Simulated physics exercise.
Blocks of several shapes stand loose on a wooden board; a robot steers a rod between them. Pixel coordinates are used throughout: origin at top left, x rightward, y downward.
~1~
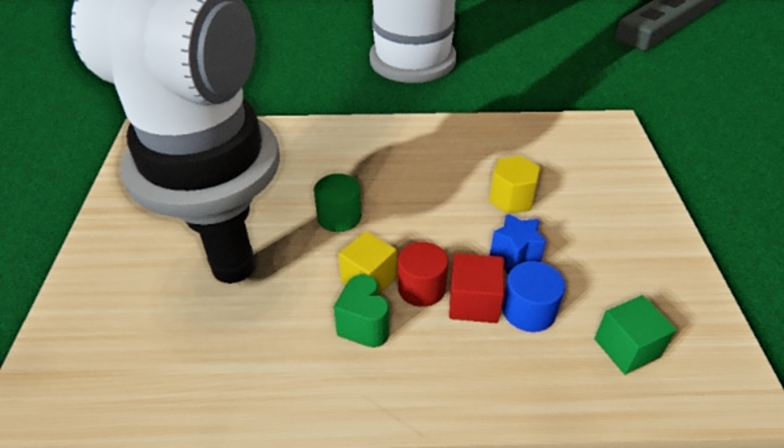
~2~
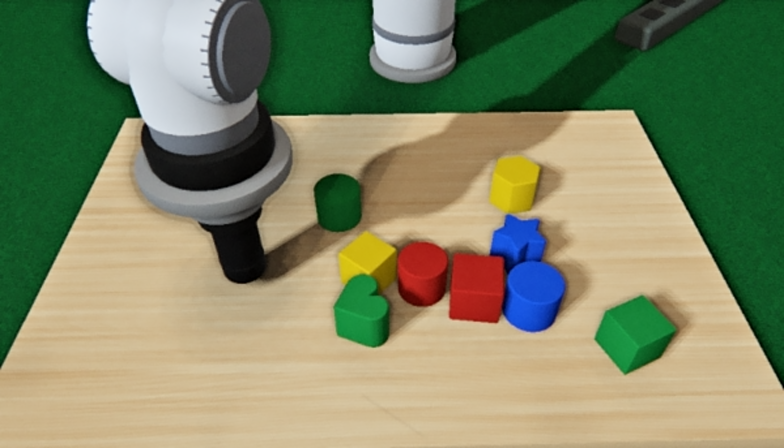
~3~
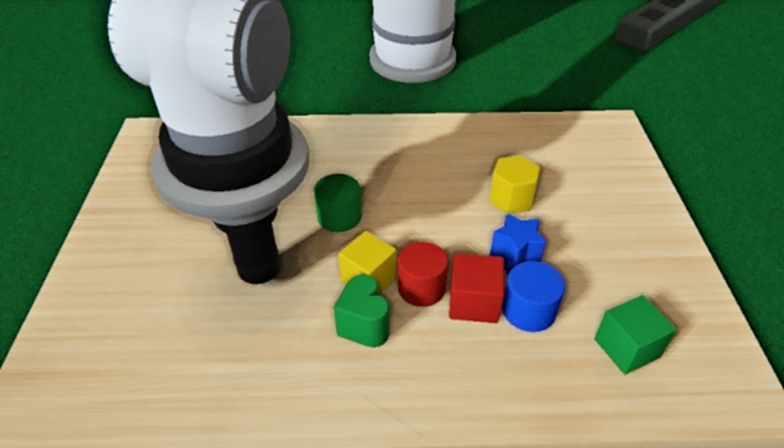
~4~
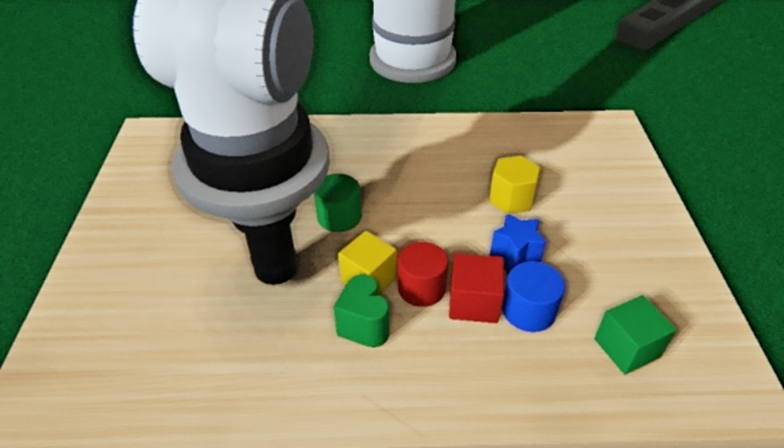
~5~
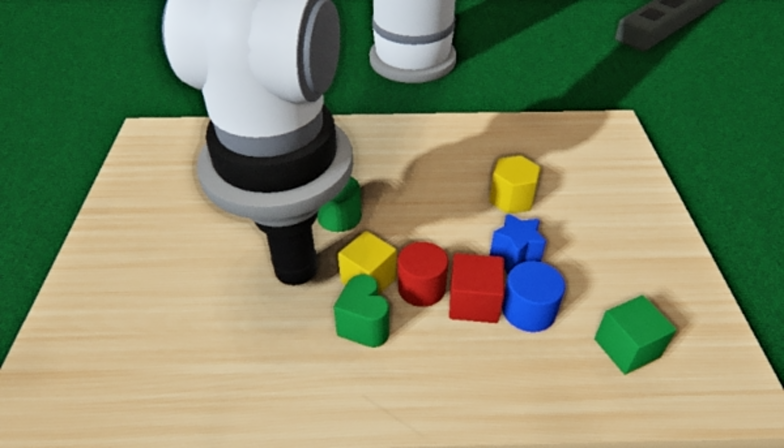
In this clip, a robot arm holding a black rod glides steadily a short way to the right over a wooden board, nearing the yellow and green heart-shaped blocks, while the colourful blocks all stay still.
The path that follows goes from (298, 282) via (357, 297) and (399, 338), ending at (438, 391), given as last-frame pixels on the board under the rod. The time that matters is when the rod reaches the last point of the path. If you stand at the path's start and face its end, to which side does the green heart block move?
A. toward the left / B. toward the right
Answer: B.
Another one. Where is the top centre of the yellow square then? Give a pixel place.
Its top middle is near (395, 247).
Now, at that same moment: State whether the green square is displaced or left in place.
The green square does not move.
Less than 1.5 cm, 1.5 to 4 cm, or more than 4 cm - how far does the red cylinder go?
Covers 1.5 to 4 cm.
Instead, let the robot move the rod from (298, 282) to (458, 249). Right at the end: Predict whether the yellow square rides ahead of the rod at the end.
It is driven along in front.
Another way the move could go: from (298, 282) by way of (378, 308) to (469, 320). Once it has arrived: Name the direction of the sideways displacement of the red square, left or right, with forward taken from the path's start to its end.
So, looking from the first point of the path to the last, the red square moves leftwards.
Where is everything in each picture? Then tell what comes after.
In the first picture, rod tip (234, 269); block tops, green heart block (362, 297); yellow square (368, 251); red cylinder (423, 259); red square (478, 273); green square (641, 319).
In the second picture, rod (245, 269); blocks unchanged.
In the third picture, rod (259, 269); blocks unchanged.
In the fourth picture, rod (276, 270); blocks unchanged.
In the fifth picture, rod (296, 270); green heart block (362, 297); yellow square (368, 251); red cylinder (423, 259); red square (478, 273); green square (641, 319).
What follows on the original path. One third of the way, rod (357, 285); green heart block (370, 306), turned 15° clockwise; yellow square (394, 245), turned 55° anticlockwise; red cylinder (443, 250); red square (487, 274), turned 15° clockwise.
Two thirds of the way, rod (399, 328); green heart block (389, 350), turned 85° clockwise; yellow square (395, 247), turned 80° anticlockwise; red cylinder (448, 245); red square (489, 273), turned 20° clockwise.
At the end, rod (439, 380); green heart block (390, 379), turned 120° clockwise; yellow square (395, 247), turned 80° anticlockwise; red cylinder (448, 245); red square (489, 273), turned 20° clockwise; green square in place.
